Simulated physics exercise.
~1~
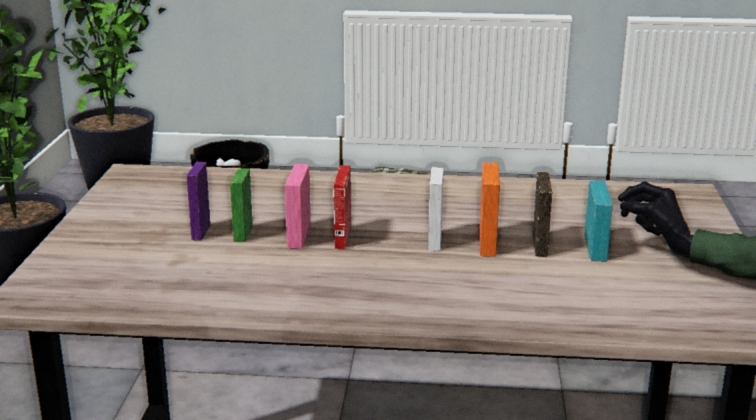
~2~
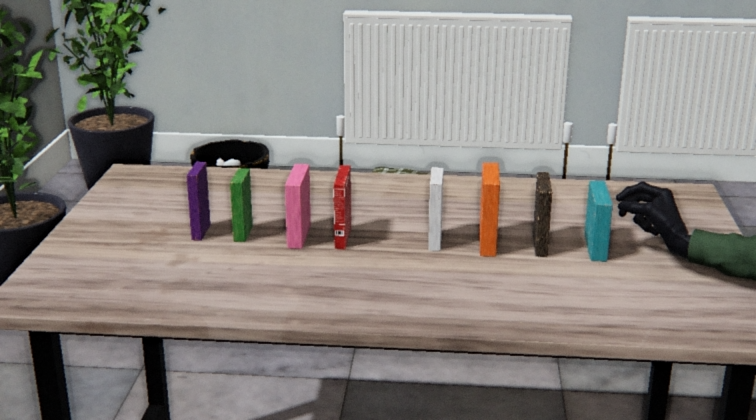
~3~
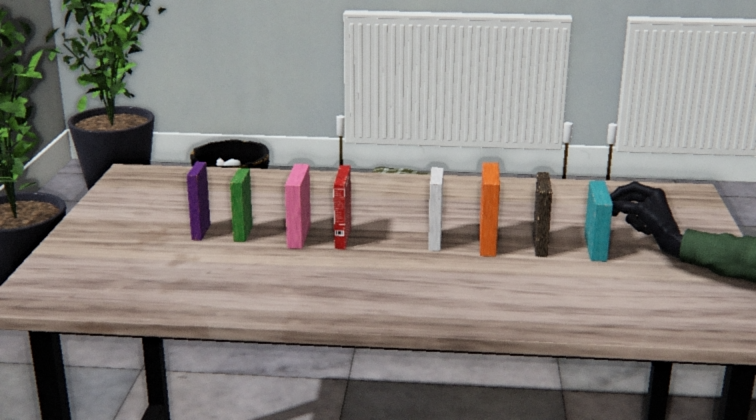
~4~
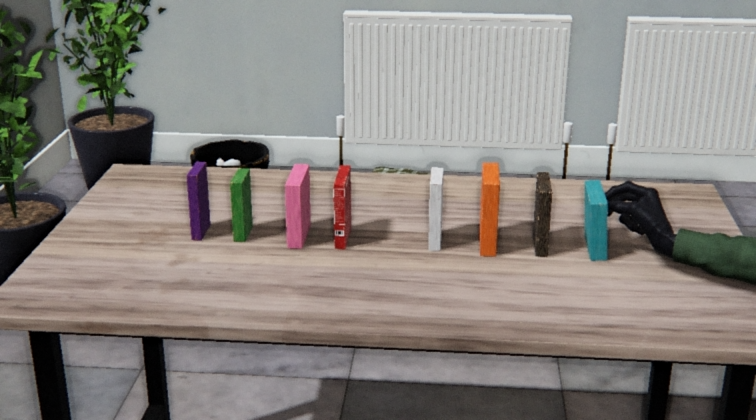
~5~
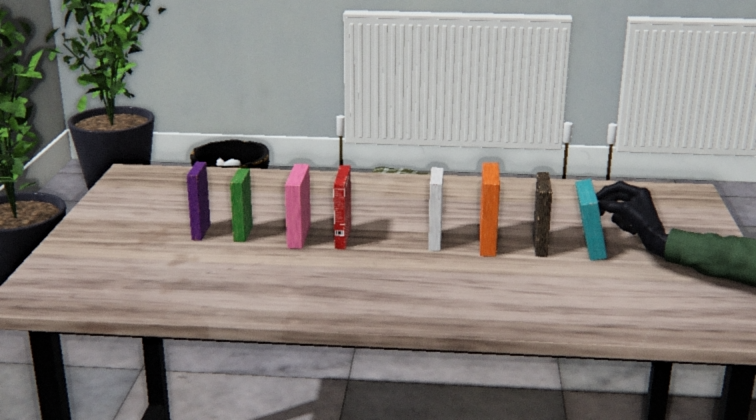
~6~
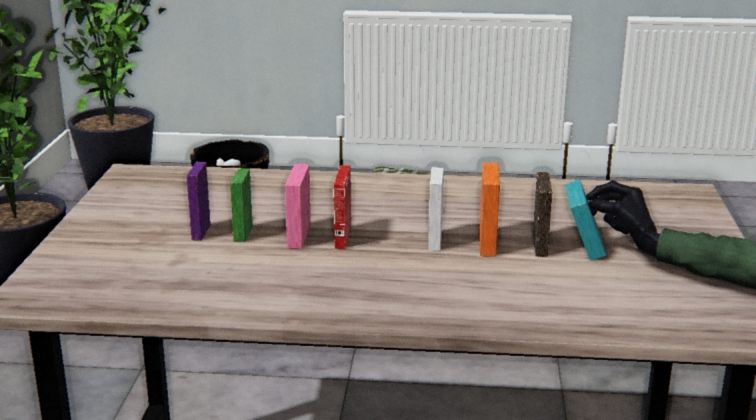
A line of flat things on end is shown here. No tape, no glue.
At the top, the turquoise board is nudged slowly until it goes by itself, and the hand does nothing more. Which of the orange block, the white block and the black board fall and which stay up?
At the end, the orange block is going to not stay on its feet, the white block is going to not stay on its feet, the black board is going to not stay on its feet.
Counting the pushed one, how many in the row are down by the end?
The count is 4.
Then, 0.40 s after the last picture, turquoise board 90° over; black board tipped 55° from how it was near (505, 222); orange block tipped 35° from how it was near (465, 210); white block tipped 7° from how it was near (432, 209).
Then, 0.60 s after the last picture, turquoise board 90° over; white block on its side near (388, 230); orange block on its side near (439, 226); black board tipped 73° from how it was near (498, 230).
At rest, tipped over on the table, black board, white block and orange block; the other 3 in place. Seen from the same camera at the end, orange block near (437, 227), white block near (380, 234).
